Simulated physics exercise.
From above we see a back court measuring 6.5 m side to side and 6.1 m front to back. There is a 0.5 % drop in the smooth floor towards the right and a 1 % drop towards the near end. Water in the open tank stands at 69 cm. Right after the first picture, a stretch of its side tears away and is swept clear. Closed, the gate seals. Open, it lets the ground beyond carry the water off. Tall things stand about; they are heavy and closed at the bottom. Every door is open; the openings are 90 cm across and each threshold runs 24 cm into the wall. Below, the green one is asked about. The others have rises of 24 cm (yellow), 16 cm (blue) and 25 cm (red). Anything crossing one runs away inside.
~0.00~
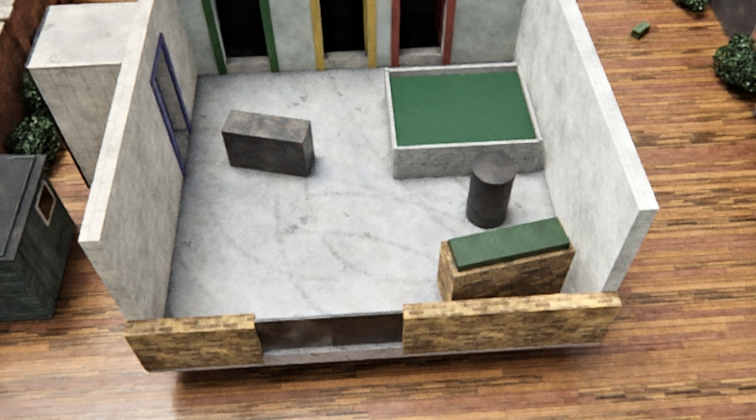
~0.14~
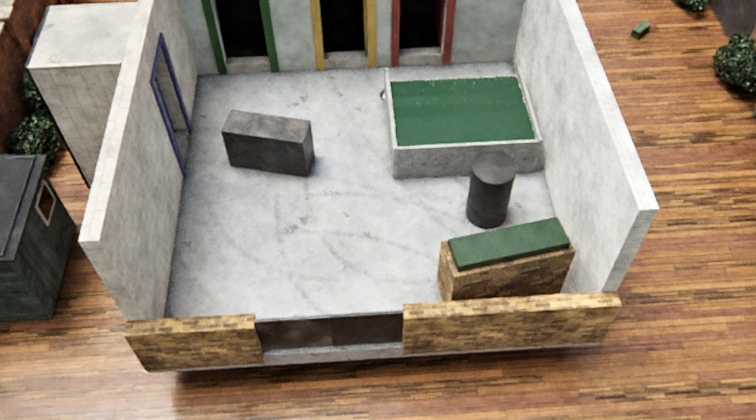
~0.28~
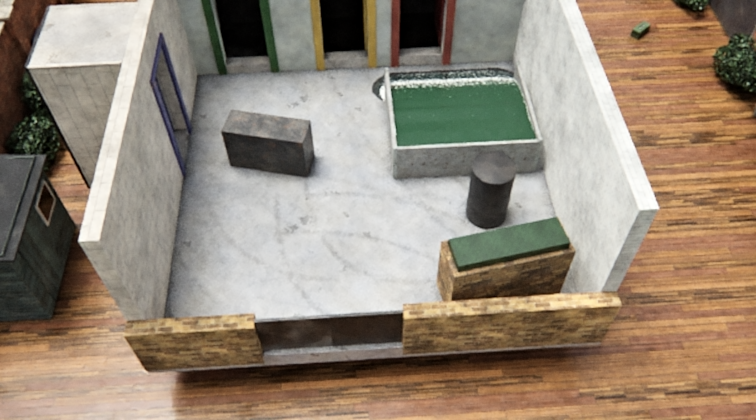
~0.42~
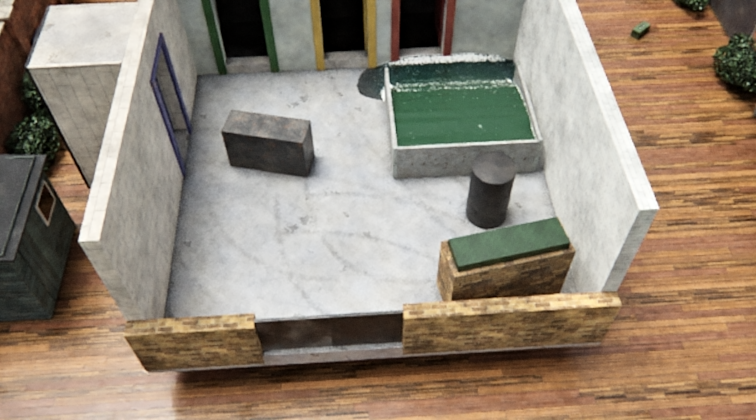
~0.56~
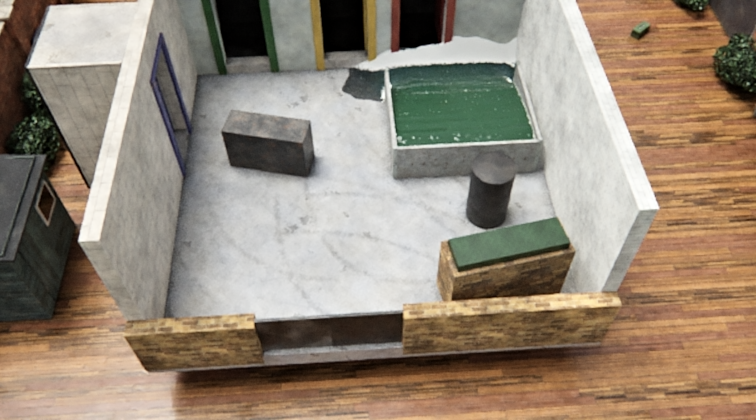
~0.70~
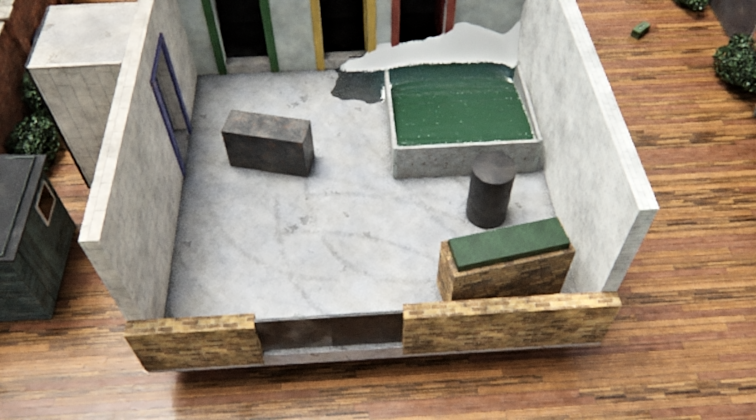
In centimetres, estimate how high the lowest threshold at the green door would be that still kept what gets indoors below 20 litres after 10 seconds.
It comes to roughly 11 cm.
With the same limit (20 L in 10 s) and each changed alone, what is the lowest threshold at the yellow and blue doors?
Roughly 16 cm for the yellow door and roughly 16 cm for the blue door.
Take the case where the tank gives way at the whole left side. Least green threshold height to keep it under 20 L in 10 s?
At least roughly 29 centimetres tall.
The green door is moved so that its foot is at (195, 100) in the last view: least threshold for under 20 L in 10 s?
It needs roughly 20 cm.
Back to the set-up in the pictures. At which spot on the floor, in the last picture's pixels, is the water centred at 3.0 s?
The balance point sits at roughly (412, 119).
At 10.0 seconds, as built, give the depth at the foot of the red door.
Depth: Near 14.5 cm.
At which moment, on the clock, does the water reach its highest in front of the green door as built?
At roughly 6.0 s.
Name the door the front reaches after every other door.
Last: Blue.
After 1.4 s water covers 15 % of the floor, deepest (58 cm) near (505, 65); it has not reached the green door.
After 3.0 s water covers 40 % of the floor, deepest (32 cm) near (586, 321); 7 cm at the green door, 0 litres in over its 21 cm threshold.
After 10.0 s water covers 95 % of the floor, deepest (18 cm) near (501, 84); 11 cm at the green door, 0 litres in over its 21 cm threshold.
At the green door as built, the water arrived by 1.5 s and peaked near 17 cm at 5.8 s.
Run again over the same 10 s with other heights there, 40 litres in over 9 cm, 11 litres over 12 cm. The limit of 20 litres is kept from about 11 cm up.
